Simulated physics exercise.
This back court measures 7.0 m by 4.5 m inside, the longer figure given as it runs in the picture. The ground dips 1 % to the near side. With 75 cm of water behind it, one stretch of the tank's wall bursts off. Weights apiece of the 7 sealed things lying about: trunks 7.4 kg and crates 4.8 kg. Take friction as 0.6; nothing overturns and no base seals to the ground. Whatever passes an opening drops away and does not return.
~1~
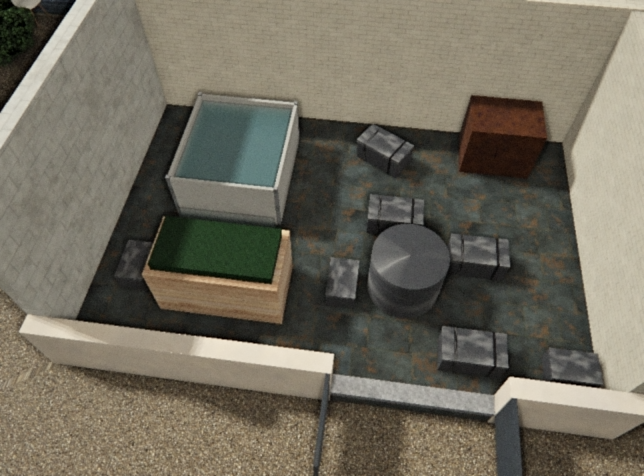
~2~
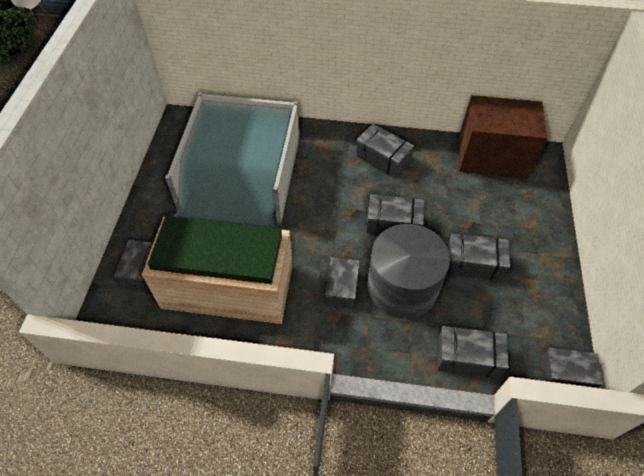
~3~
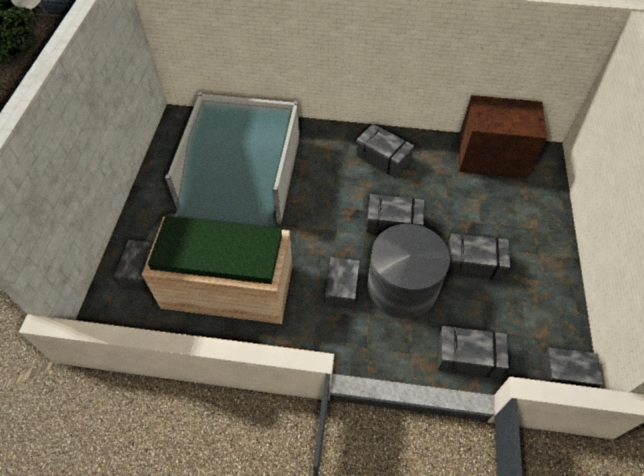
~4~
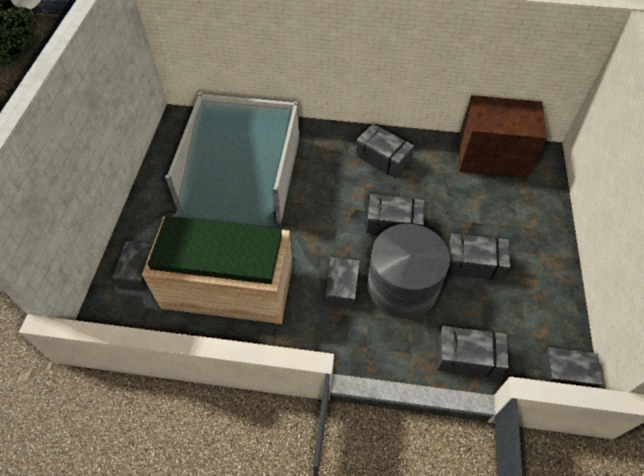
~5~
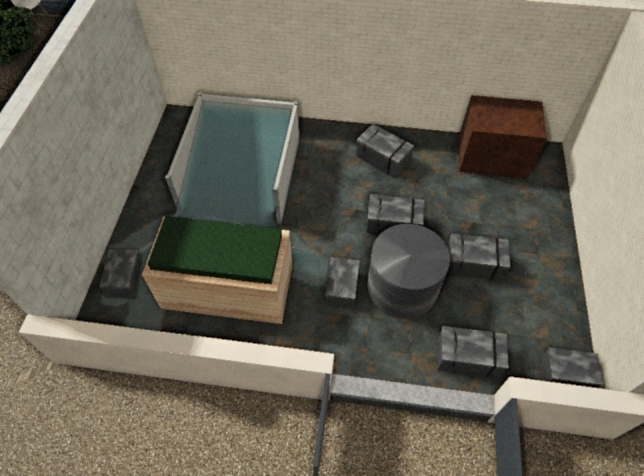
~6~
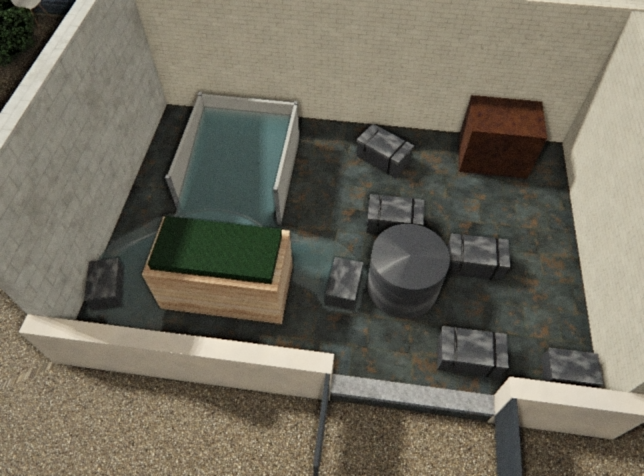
Walled courtyard with a water tank losing its near side, water spreading around a green-topped box and shifting a grey crate.
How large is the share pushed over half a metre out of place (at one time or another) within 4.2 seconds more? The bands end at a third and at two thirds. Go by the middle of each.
That comes to from one to two thirds.
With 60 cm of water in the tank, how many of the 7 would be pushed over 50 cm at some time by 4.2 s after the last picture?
In that case 4 of them.
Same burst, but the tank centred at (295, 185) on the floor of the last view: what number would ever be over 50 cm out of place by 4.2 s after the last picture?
In that case 3 of them.
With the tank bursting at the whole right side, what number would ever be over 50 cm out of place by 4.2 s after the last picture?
Then 6.
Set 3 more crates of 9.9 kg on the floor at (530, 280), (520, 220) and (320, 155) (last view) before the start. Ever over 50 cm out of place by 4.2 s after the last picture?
In that order: Less, past it, less.
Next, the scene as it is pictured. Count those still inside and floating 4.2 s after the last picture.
I count 5.
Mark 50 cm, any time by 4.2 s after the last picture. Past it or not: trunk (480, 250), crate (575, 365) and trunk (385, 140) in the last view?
In turn: Under, short of it, less.
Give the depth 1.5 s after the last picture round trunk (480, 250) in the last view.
About 1 cm.
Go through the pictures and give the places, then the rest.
The first frame shows a crate at (135, 259) rests on the ground; a crate at (343, 277) rests on the ground; 2.6 m2 under water; 0 of 7 have shifted.
The second frame shows a crate at (135, 259), on the bottom; a crate at (343, 277), on the bottom; water covers 3.6 m2; 0 of 7 have shifted.
The third frame shows a crate at (135, 259), on the bottom; a crate at (343, 277), on the bottom; water covers 4.2 m2; 0 of 7 have shifted.
The fourth frame shows a crate at (133, 260), on the bottom, 4 cm from its start; a crate at (343, 277) rests on the ground; 4.7 m2 under water; 0 of 7 have shifted.
The fifth frame shows a crate at (119, 268), on the bottom, 25 cm from its start; a crate at (343, 277), on the bottom; 5.4 m2 under water; 1 of 7 have shifted.
The sixth frame shows a crate at (101, 278) rests on the ground, 51 cm from its start; a crate at (345, 278) rests on the ground; water covers 6.3 m2; 1 of 7 have shifted.
Then, 0.4 s after the last picture 1 of 7 are over 50 cm from their spots; 1 afloat.
Then, 1.5 s after the last picture 3 of 7 are over 50 cm from their spots; 2 afloat.
Then, 2.8 s after the last picture 3 of 7 are over 50 cm from their spots; 2 afloat.
Then, 4.2 s after the last picture 4 of 7 are over 50 cm from their spots, and 4 have been at some point; 5 afloat.
